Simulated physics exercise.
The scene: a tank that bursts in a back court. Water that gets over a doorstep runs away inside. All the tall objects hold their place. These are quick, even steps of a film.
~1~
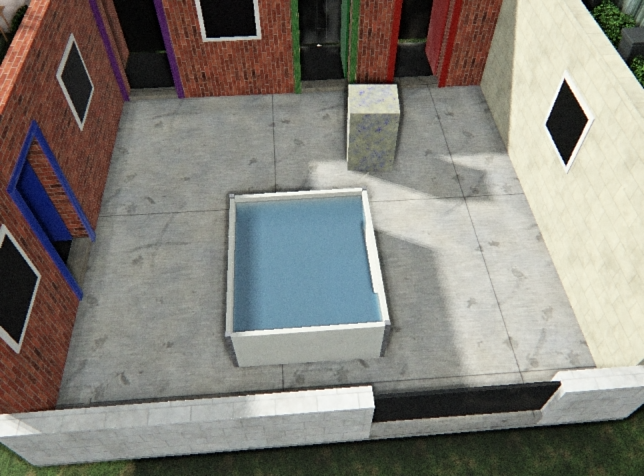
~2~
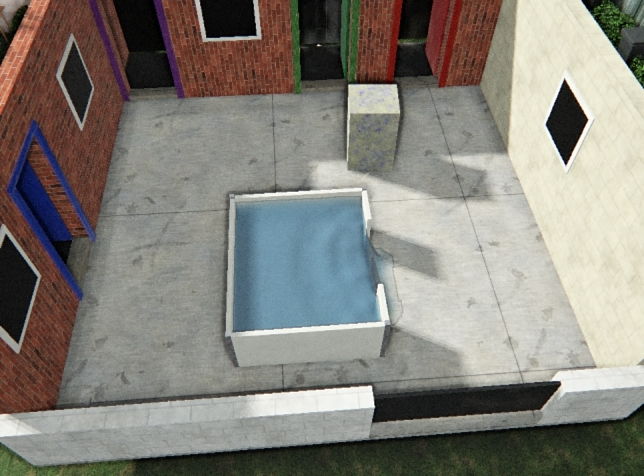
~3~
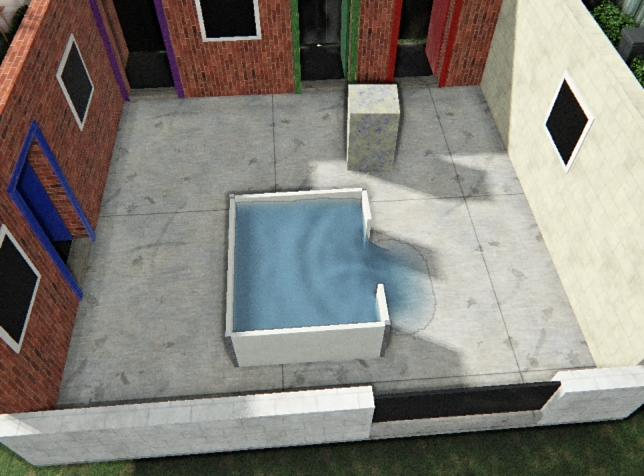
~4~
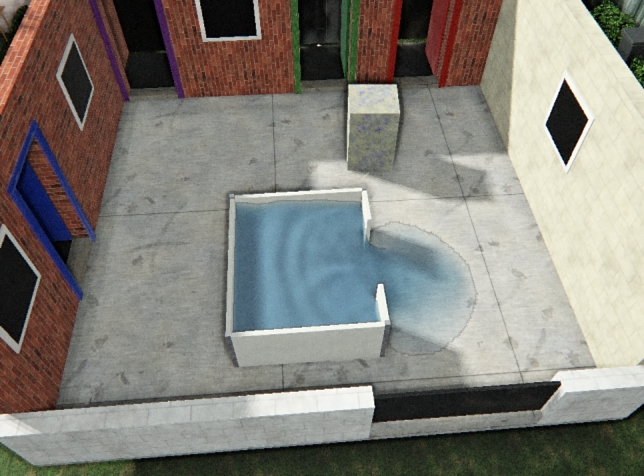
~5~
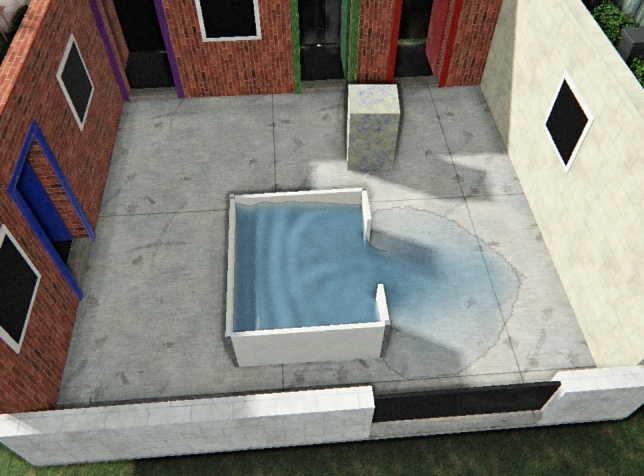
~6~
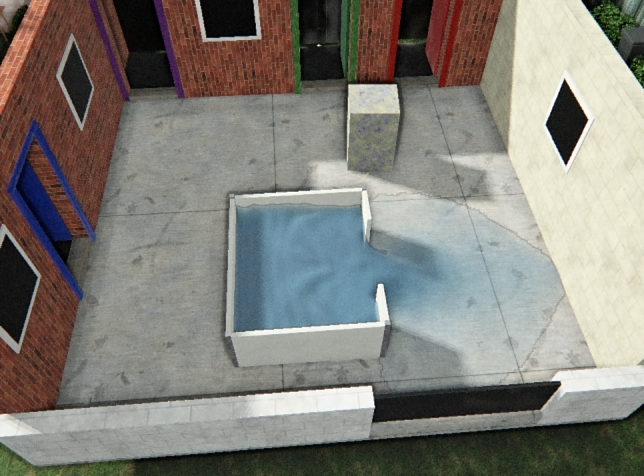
In a walled back court, water pours through a gap in a tank's right side and spreads rightward across grey paving.
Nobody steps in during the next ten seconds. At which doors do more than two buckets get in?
In the end: The green door admits no more than that; the purple door admits no more than that; the red door lets in a lot; the blue door admits no more than that.
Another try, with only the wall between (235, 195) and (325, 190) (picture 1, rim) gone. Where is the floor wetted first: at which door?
It is the door marked green.
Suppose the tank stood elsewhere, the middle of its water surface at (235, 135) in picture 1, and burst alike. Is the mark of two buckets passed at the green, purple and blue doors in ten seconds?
In short: The green one lets more in, the purple one stays under, the blue one is under.
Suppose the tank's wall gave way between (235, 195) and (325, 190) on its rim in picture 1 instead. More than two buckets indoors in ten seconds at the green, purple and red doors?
In short: Green is over; purple is over; red holds.
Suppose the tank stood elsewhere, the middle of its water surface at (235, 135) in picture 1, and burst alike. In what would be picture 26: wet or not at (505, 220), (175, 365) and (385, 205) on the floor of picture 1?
In turn: Flooded, not flooded, covered.
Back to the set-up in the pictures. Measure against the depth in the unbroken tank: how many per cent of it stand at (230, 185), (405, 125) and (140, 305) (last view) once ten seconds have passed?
In that order: 6, 12 and 6 per cent.
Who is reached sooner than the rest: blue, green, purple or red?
I say the red-painted one.
A moment on, water covers 25 % of the floor; the green door not reached, the purple door not reached, the red door not reached, the blue door not reached.
Next, water covers 30 % of the floor; the green door not reached, the purple door not reached, the red door not reached, the blue door not reached.
Then, water covers 40 % of the floor; the green door not reached, the purple door not reached, the red door under two buckets in, the blue door not reached.
Later, water covers 70 % of the floor; the green door wet at the sill, nothing in, the purple door wet at the sill, nothing in, the red door over two buckets in, the blue door not reached.
In the end, water covers 95 % of the floor; the green door wet at the sill, nothing in, the purple door under two buckets in, the red door far over two buckets in, the blue door wet at the sill, nothing in.
